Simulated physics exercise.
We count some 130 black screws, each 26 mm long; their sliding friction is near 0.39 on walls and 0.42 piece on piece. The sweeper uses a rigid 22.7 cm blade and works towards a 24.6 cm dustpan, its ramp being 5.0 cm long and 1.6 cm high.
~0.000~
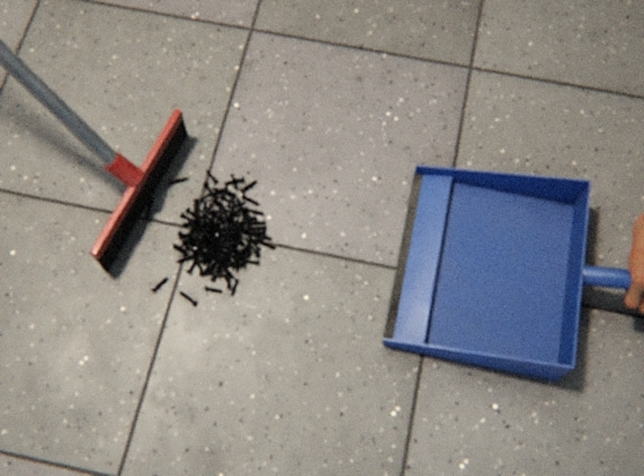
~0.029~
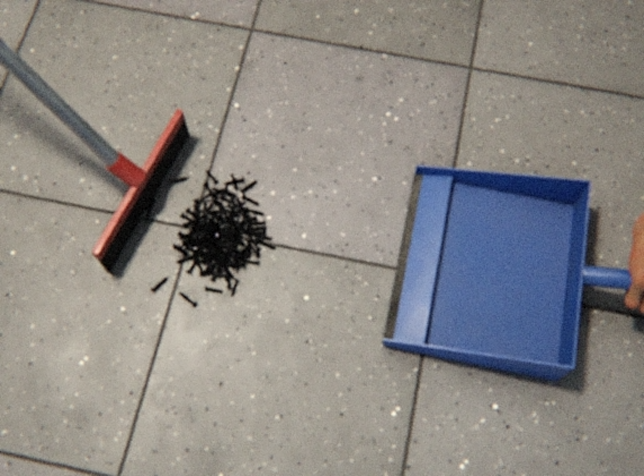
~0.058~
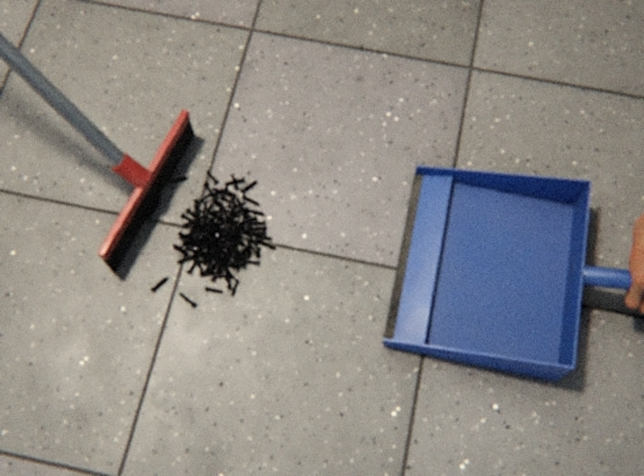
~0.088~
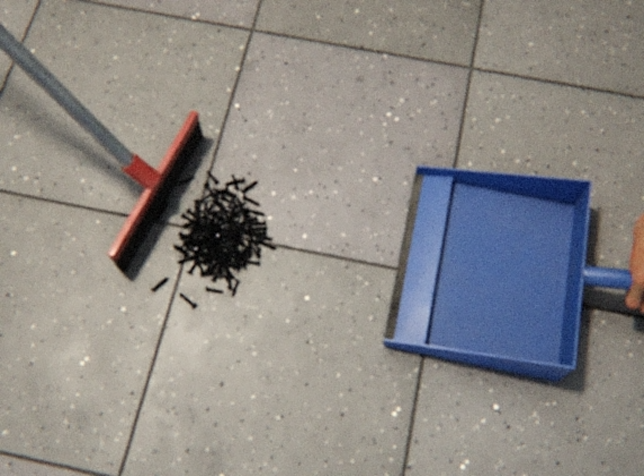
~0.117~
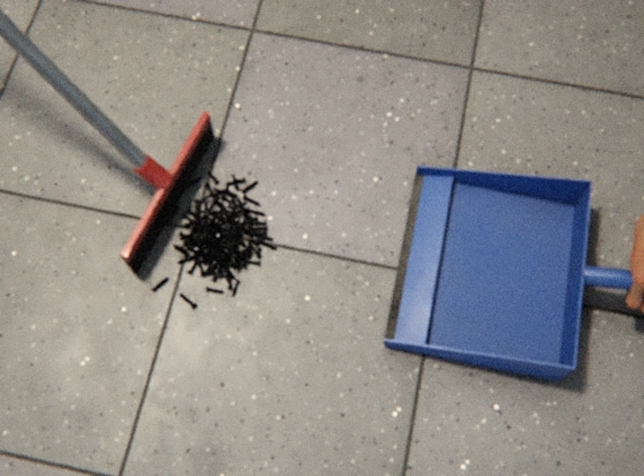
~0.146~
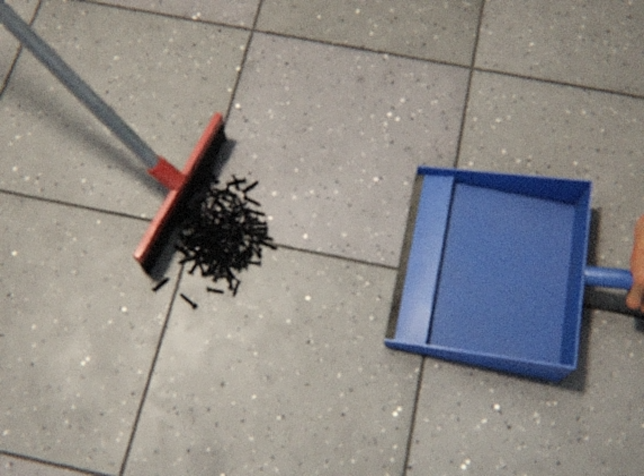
A red-edged broom with dark bristles on a grey handle slides slowly rightward across a speckled grey tiled floor, seen from above at a slant. To its right lies a loose heap of small black screw-like pieces, and at the far right a hand grips the handle of an empty blue dustpan. The broom closes the gap and meets the heap's left edge, while the heap barely shifts and the dustpan and camera stay still.
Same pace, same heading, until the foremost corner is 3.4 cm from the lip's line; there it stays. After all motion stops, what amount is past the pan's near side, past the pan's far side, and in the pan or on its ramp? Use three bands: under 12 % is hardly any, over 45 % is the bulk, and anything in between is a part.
Near side: Hardly any, far side: Hardly any, pan: Hardly any.
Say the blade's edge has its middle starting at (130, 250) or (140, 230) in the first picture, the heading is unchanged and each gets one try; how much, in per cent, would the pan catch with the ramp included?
First try about 5 per cent, second about 5 per cent.
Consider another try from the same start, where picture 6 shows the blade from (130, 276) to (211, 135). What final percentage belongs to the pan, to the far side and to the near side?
That ends as pan 0, far 0, and near 35.
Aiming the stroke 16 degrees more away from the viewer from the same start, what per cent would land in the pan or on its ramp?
0 per cent.
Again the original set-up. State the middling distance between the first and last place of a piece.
It comes to some 20 cm.
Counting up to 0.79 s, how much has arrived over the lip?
Over the lip so far: Approx. 5 %.
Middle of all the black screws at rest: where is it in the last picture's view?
In the last view, approximately (367, 270).
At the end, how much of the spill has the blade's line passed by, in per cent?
Something like 20 per cent, roughly.
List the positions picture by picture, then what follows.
In the first picture, blade from (96, 254) to (179, 116), moved 0.0 cm, 0 of the pieces shifted so far; middle of the pieces at (213, 237); pan at (497, 275).
In the second picture, blade from (98, 254) to (180, 116), moved 0.2 cm, 0 of the pieces shifted so far; middle of the pieces at (213, 238).
In the third picture, blade from (104, 255) to (186, 117), moved 0.9 cm, 1 of the pieces shifted so far; middle of the pieces at (213, 238).
In the fourth picture, blade from (114, 256) to (195, 118), moved 2.1 cm, 2 of the pieces shifted so far; middle of the pieces at (213, 238).
In the fifth picture, blade from (126, 257) to (207, 118), moved 3.7 cm, 2 of the pieces shifted so far; middle of the pieces at (223, 237).
In the sixth picture, blade from (139, 258) to (219, 119), moved 5.2 cm, 3 of the pieces shifted so far; middle of the pieces at (223, 237); pan at (499, 275). The blade's pace is about 0.55 m/s, heading 7 degrees away from the viewer's side.
After 0.37 s, middle of the blade 18 cm from the lip; 0 % over the lip, far side 0 %, near side 0 %.
After 0.51 s, middle of the blade 10 cm from the lip; 0 % over the lip, far side 0 %, near side 5 %.
After 0.79 s, middle of the blade 6 cm from the lip; 5 % over the lip, far side 0 %, near side 5 %.
In the end, at 1.2 s, near side 5 %, far side 0 %, pan 5 %, in front of the lip or behind the blade 95 %.
